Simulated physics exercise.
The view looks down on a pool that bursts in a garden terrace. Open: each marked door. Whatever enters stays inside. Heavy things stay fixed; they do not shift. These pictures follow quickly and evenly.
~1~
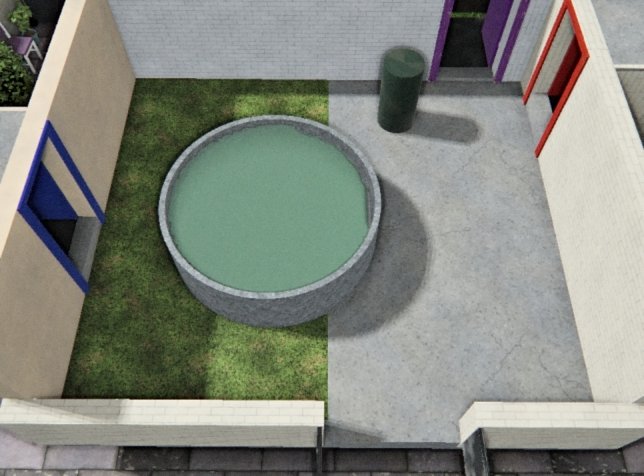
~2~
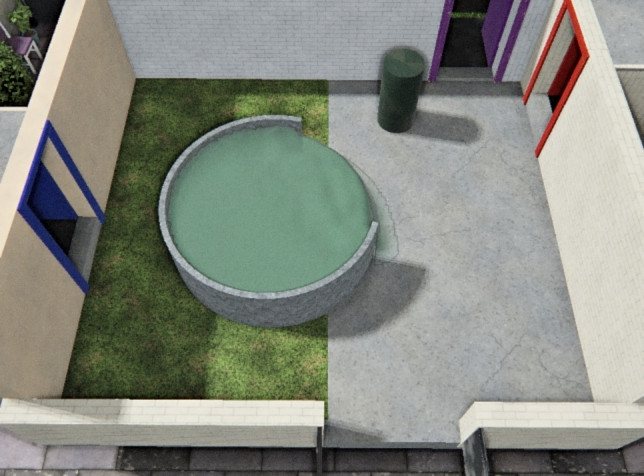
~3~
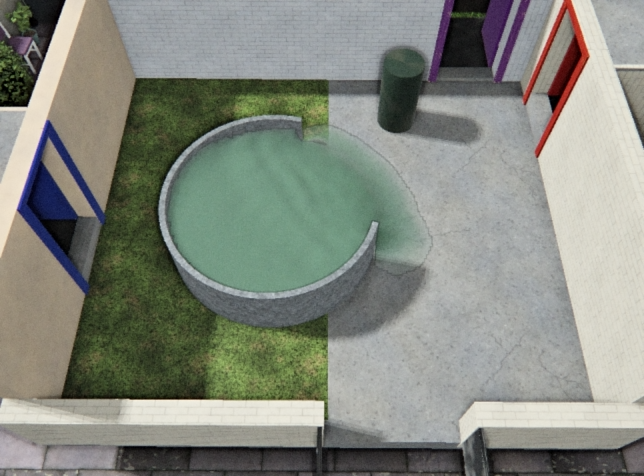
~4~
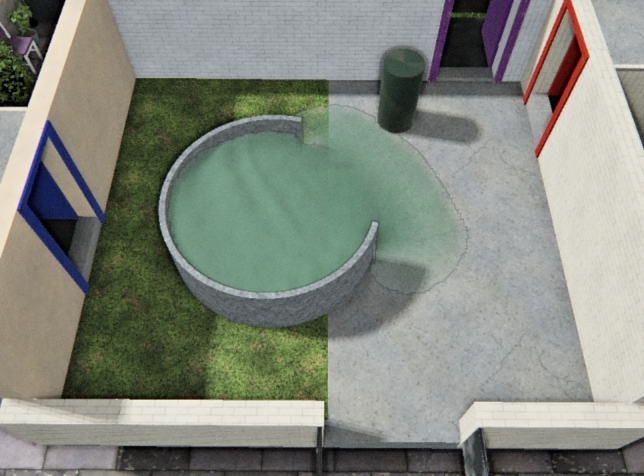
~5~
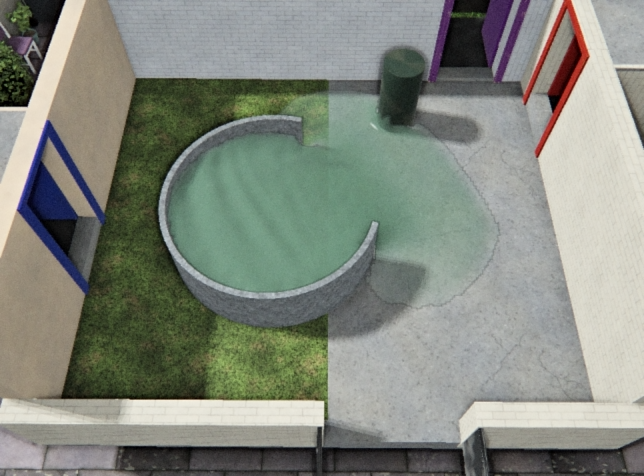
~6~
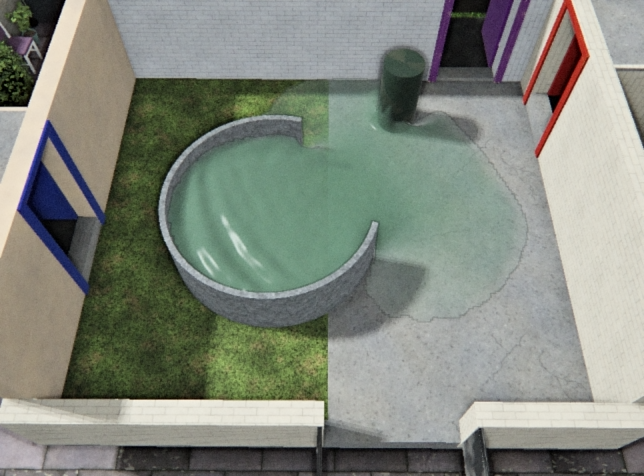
In a walled garden terrace, half grass and half grey paving, a round stone pool sits full of still green water. Its right side opens, and water pours through the gap onto the paving. The sheet spreads widely rightward and around the dark green cylinder, while the pool's surface ripples.
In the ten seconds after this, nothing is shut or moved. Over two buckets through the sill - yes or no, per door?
Blue door - no, purple door - yes, red door - yes.
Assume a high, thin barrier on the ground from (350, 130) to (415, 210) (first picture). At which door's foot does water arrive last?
I'd pick the blue door.
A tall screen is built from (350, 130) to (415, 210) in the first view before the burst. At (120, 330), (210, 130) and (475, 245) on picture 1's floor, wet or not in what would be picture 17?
First spared, then soaked, then soaked.
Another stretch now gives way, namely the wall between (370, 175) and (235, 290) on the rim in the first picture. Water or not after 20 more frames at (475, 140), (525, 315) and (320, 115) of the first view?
Listed order gives sopping; sopping; left alone.
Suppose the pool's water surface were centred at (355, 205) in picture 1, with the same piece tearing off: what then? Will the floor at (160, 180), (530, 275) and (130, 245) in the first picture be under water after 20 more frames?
Result: Spared; inundated; spared.
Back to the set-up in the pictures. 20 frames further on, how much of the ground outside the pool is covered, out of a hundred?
That works out to some 70 in a hundred.
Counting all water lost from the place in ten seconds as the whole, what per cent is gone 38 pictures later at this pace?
Some 75 per cent.
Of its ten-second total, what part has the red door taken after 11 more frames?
Close to 40 percent.
A moment on, water covers 45 % of the floor; the blue door not reached, the purple door wet at the sill, nothing in, the red door wet at the sill, nothing in.
Next, water covers 50 % of the floor; the blue door not reached, the purple door over two buckets in, the red door over two buckets in.
Then, water covers 70 % of the floor; the blue door not reached, the purple door far over two buckets in, the red door far over two buckets in.
Later, water covers 90 % of the floor; the blue door not reached, the purple door far over two buckets in, the red door far over two buckets in.
In the end, water covers 100 % of the floor; the blue door wet at the sill, nothing in, the purple door far over two buckets in, the red door far over two buckets in.
